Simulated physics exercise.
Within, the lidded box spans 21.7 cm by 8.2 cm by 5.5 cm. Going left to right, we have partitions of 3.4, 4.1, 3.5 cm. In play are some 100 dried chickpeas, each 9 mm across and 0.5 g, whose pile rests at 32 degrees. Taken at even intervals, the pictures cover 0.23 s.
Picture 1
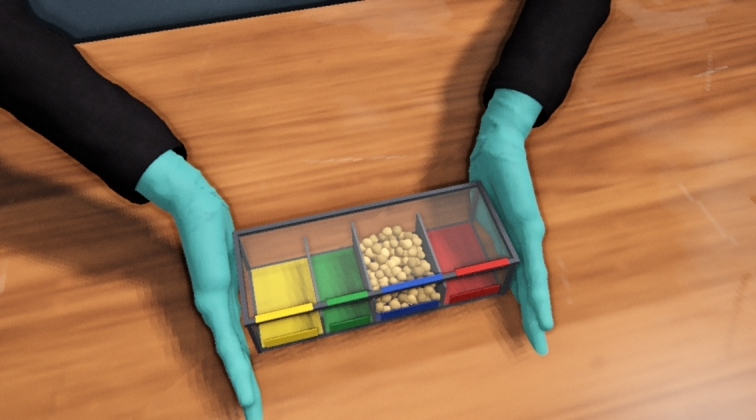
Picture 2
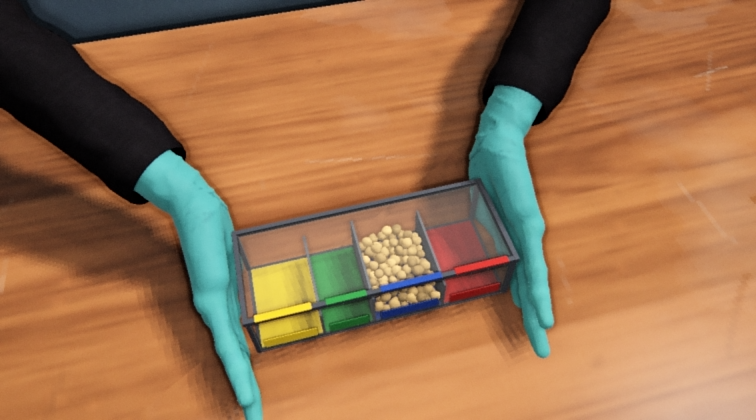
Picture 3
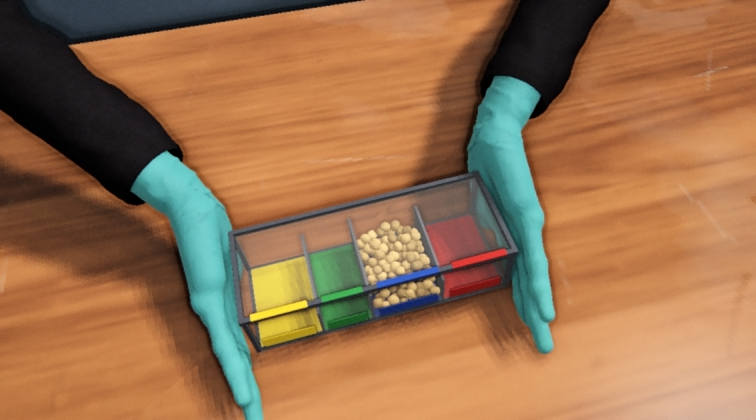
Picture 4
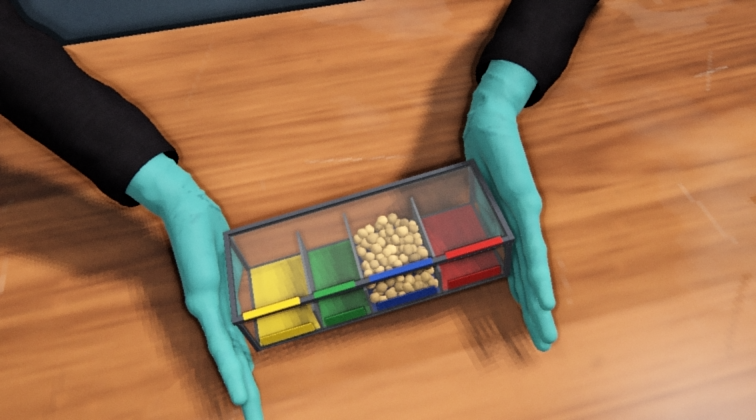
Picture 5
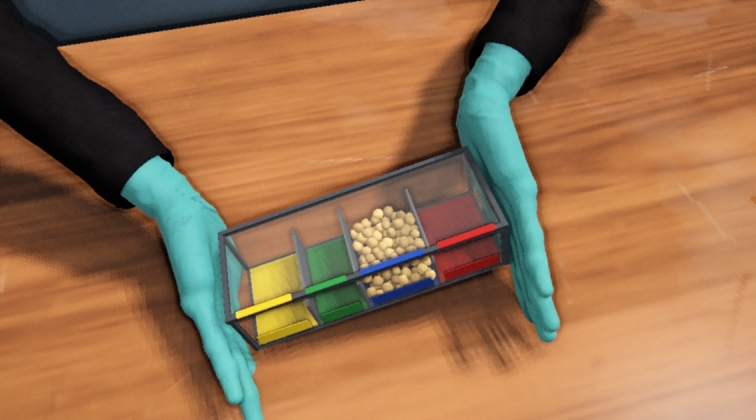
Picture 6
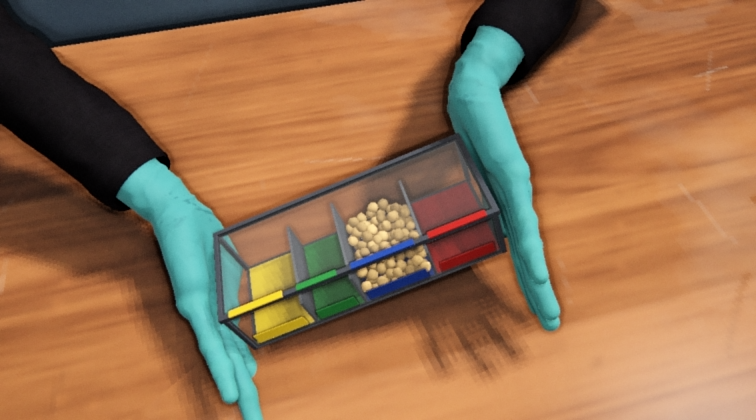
The clip shows two teal-gloved hands holding a clear box with yellow, green, blue and red sections, chickpeas filling the blue one, and gradually tilting it as its right side rises, the chickpeas staying in their section.
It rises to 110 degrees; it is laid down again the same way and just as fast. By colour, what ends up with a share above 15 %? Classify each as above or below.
Classification: Red below, blue above, green below, yellow above.
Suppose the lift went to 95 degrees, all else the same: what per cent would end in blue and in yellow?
Blue 75 %; yellow 20 %.
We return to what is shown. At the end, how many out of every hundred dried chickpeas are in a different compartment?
Somewhere around 30 percent.
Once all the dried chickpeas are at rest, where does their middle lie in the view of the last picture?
Near (367, 264).
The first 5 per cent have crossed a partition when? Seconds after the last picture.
Roughly at the 0.90 s mark.
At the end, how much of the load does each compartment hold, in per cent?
Red: 0%; blue: 70%; green: 5%; yellow: 25%.
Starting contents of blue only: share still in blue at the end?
Something like 70 per cent.
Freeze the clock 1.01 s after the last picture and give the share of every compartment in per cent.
Per cent by colour: Red 0; blue 85; green 5; yellow 10.
Then, 1.01 s after the last picture, tilt 110 degrees; blue 85 %, green 5 %, yellow 10 %.
Then, 1.67 s after the last picture, tilt 50 degrees; blue 75 %, green 5 %, yellow 25 %.
Then, 2.38 s after the last picture, tilt 0 degrees; blue 70 %, green 5 %, yellow 25 %.
In the end, red 0 %, blue 70 %, green 5 %, yellow 25 %.
